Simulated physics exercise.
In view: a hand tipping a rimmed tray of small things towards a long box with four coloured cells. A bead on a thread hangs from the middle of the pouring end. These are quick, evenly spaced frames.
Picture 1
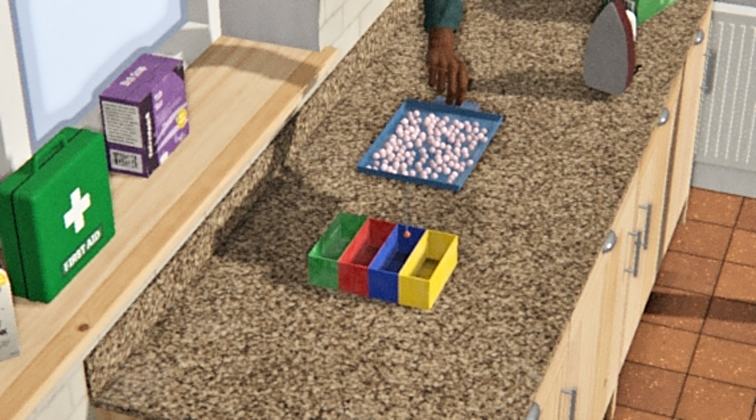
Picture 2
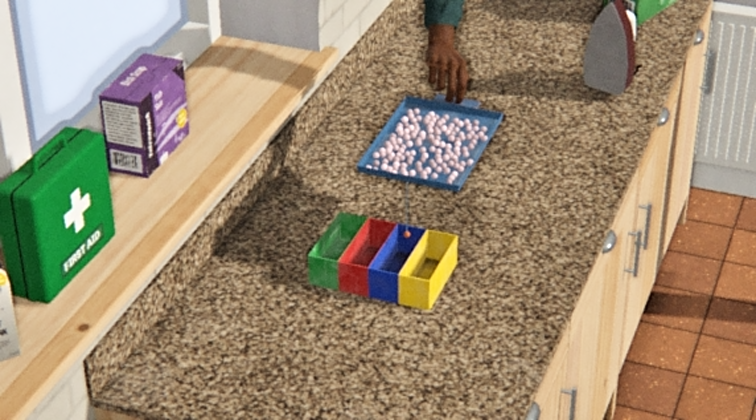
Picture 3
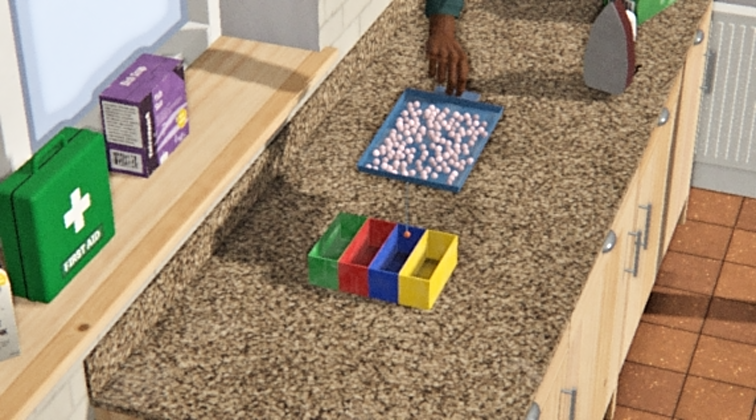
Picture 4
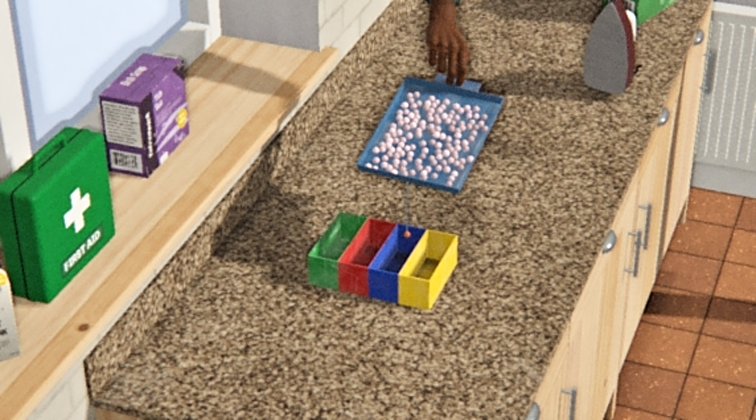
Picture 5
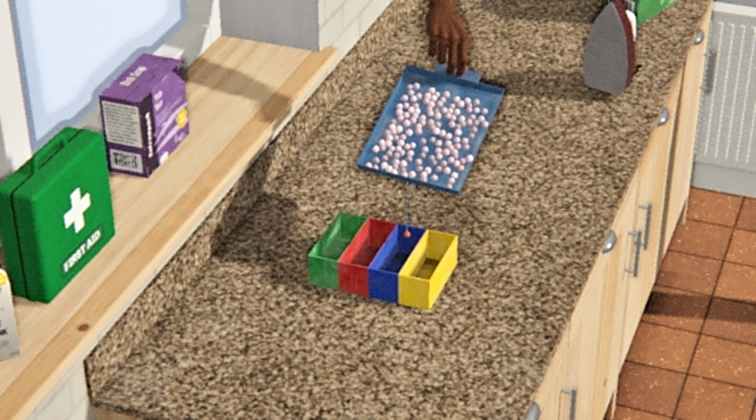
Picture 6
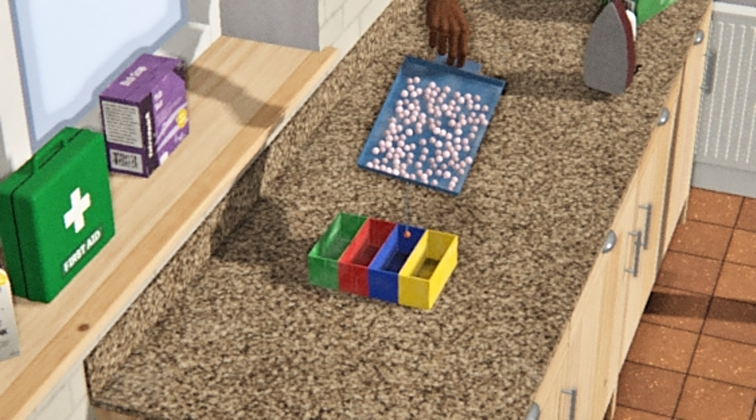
A hand slowly raises the far end of a blue tray of small pale pearls.
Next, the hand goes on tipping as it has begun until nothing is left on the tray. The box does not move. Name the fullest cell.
The yellow cell gets the most.
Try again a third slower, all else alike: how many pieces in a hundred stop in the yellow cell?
It comes to 40 per cent or so.
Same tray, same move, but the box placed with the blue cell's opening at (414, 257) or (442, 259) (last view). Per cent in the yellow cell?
Near 60 % and 10 %.
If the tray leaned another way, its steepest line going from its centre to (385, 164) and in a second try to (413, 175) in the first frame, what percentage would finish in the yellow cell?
First some 0, then 30 per cent.
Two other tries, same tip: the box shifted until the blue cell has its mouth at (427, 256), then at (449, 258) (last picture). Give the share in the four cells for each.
First some 90, then 90 per cent.
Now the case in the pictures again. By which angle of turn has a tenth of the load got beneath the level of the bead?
At some 75 degrees.
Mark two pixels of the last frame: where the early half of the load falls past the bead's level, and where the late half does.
The first part at (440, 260); the rest at (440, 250).
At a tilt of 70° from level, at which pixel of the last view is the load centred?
Close to (434, 187).
Soon, tray tipped steeply; about two thirds on the tray; a stray few in the yellow cell; a stray few in the blue cell; about a quarter falling or outside the box.
A while on, tray tipped past a quarter turn; a stray few on the tray; about a third in the yellow cell; a small part in the blue cell; about half falling or outside the box.
Towards the end, tray tipped past a quarter turn; about a third in the yellow cell; a small part in the blue cell; about half falling or outside the box.
Finally, tray tipped past a quarter turn; about a third in the yellow cell; a small part in the blue cell; none in the red cell; none in the green cell; about half outside the box.
